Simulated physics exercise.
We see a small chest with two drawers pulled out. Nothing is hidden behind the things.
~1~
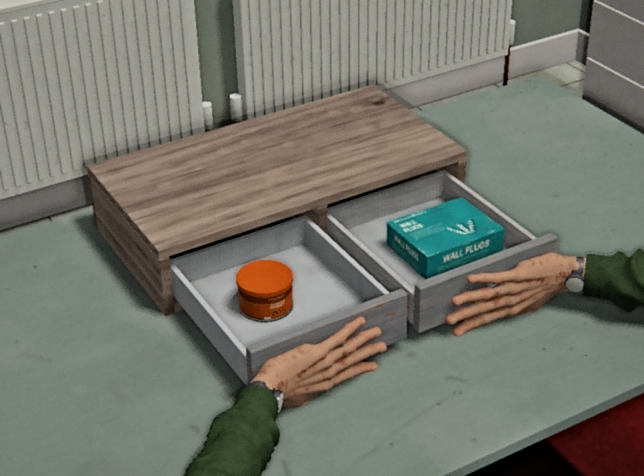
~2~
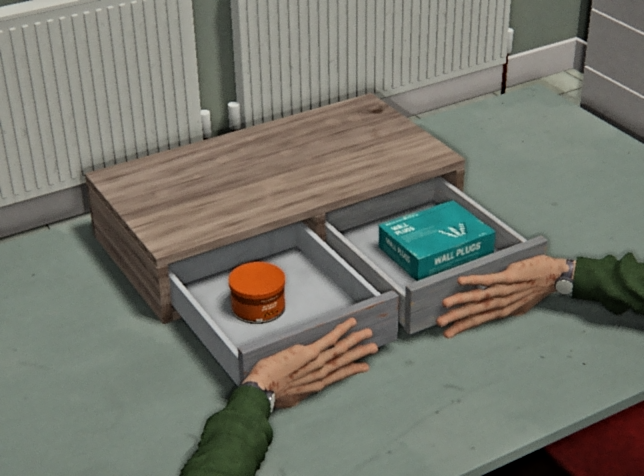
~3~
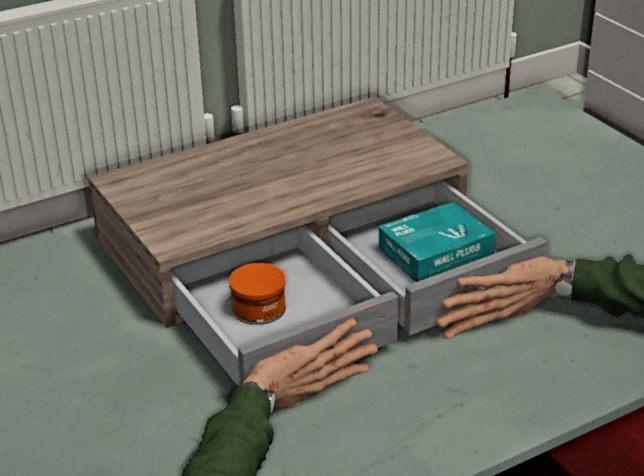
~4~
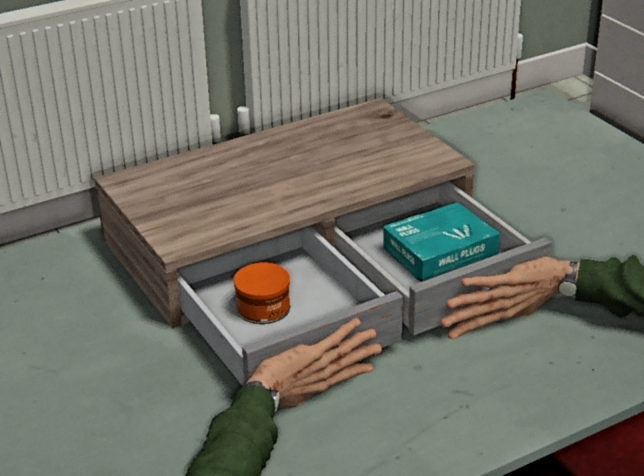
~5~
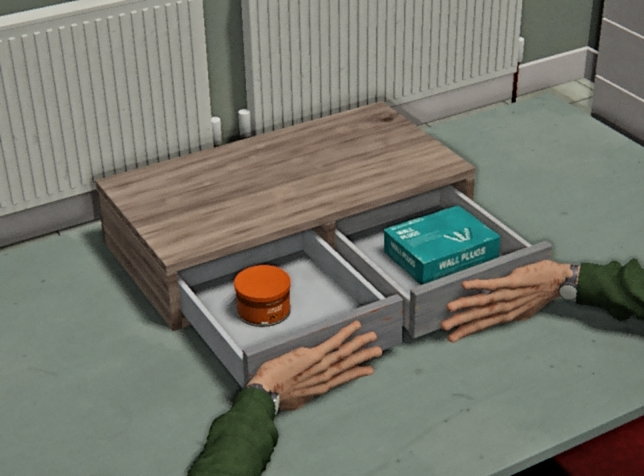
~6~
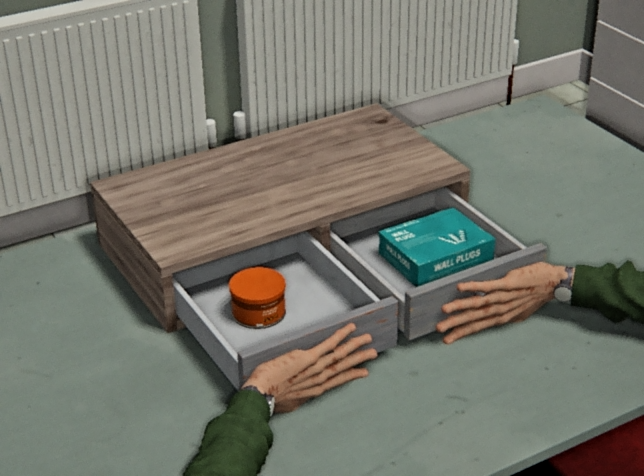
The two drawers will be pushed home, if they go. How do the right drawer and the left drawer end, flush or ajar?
As it turns out, the right drawer goes all the way in, the left drawer goes all the way in.
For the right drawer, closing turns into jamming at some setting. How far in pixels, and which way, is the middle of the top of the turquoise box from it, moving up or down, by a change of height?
About 16 pixels up.
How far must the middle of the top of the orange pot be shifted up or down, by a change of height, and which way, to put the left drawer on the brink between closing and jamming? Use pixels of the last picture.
Some 12 pixels, up.
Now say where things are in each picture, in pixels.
The first frame shows right drawer (437, 242) wide open; left drawer (285, 296) wide open; turquoise box (445, 237).
The second frame shows left drawer (277, 298) wide open; orange pot (258, 293).
The third frame shows right drawer (428, 246) wide open; chest (281, 202).
The fourth frame shows left drawer (282, 298) wide open; turquoise box (441, 242).
The fifth frame shows right drawer (433, 249) wide open; orange pot (263, 296).
The sixth frame shows right drawer (428, 251) wide open; left drawer (278, 303) wide open; chest (282, 208).
Then, 0.42 s later than the last frame, right drawer about half in; left drawer starting in.
Then, 0.72 s later than the last frame, right drawer about half in; left drawer about half in.
When it is over, the right drawer closes; the left drawer closes.
